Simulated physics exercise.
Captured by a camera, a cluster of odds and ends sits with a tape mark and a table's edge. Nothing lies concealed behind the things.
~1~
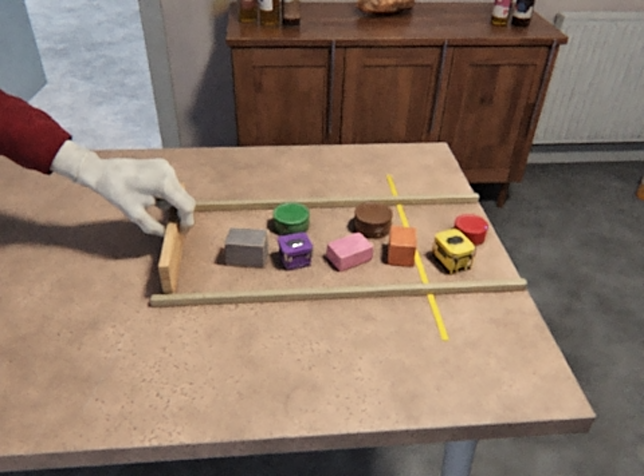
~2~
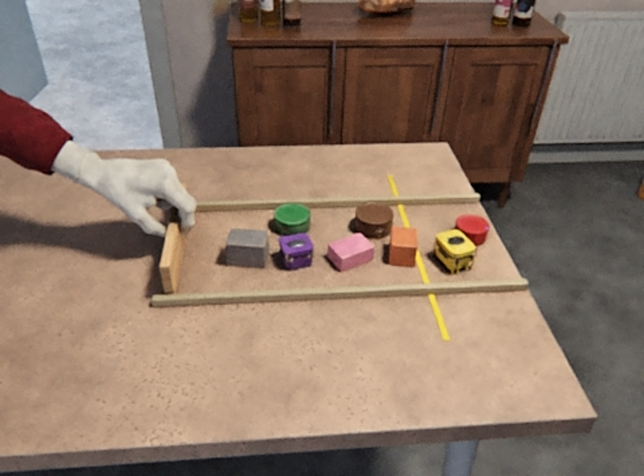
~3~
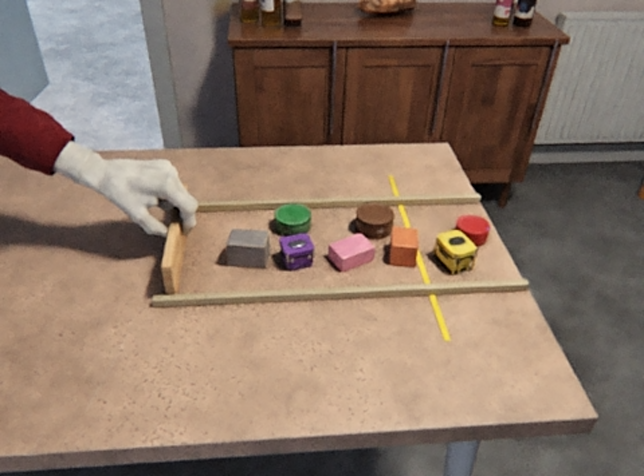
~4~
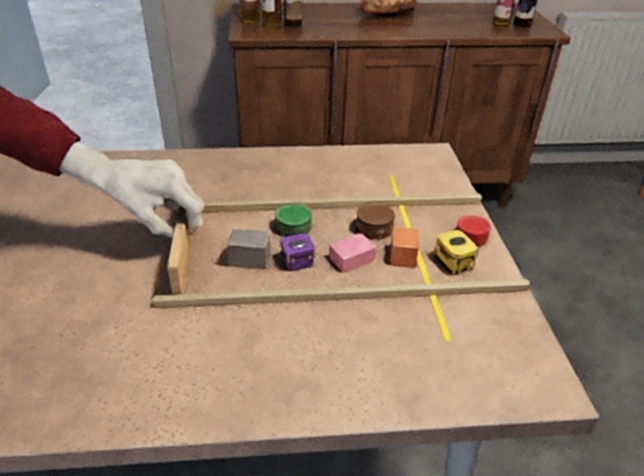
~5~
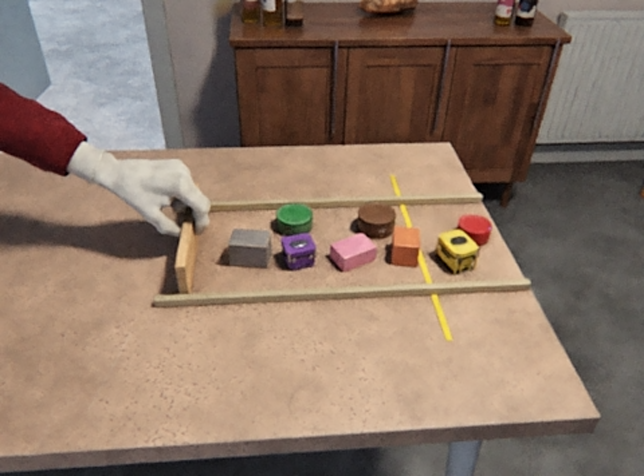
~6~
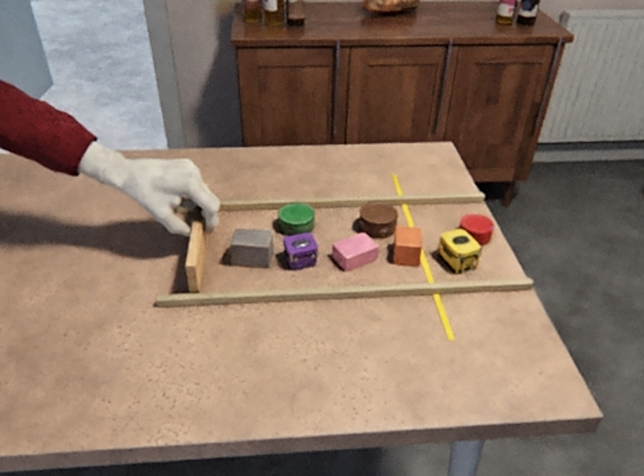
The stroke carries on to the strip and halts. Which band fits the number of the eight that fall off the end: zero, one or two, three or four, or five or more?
I expect one or two drops over the end.
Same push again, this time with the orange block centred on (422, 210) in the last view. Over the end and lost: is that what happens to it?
Placed like that, the orange block is fine.
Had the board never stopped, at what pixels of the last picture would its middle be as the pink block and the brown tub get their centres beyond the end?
With the pink block it sits around (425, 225), with the brown tub around (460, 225).
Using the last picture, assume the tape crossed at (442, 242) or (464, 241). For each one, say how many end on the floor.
Respectively 4 and 6.
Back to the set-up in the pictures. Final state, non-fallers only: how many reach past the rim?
2 overhanging.
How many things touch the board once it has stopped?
The count in contact is 2.
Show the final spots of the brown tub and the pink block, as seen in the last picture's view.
You'll find the brown tub at roughly (463, 222) and the pink block at roughly (509, 252).
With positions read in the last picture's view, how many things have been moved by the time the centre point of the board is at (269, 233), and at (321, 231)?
So 3, and at the other place 6.
Soon after, none off yet; red lid at rest near (476, 229); yellow case at rest near (459, 251); orange block at rest near (408, 246).
Then, none off yet; red lid at rest near (476, 229); yellow case moved about its own width near (482, 251); orange block moved about its own width near (454, 248).
Further on, none off yet; red lid at rest near (476, 229); yellow case tipped well over near (542, 279); orange block moved well along near (512, 247).
At rest, the number that fall off is one or two; fallen, orange block and yellow case.
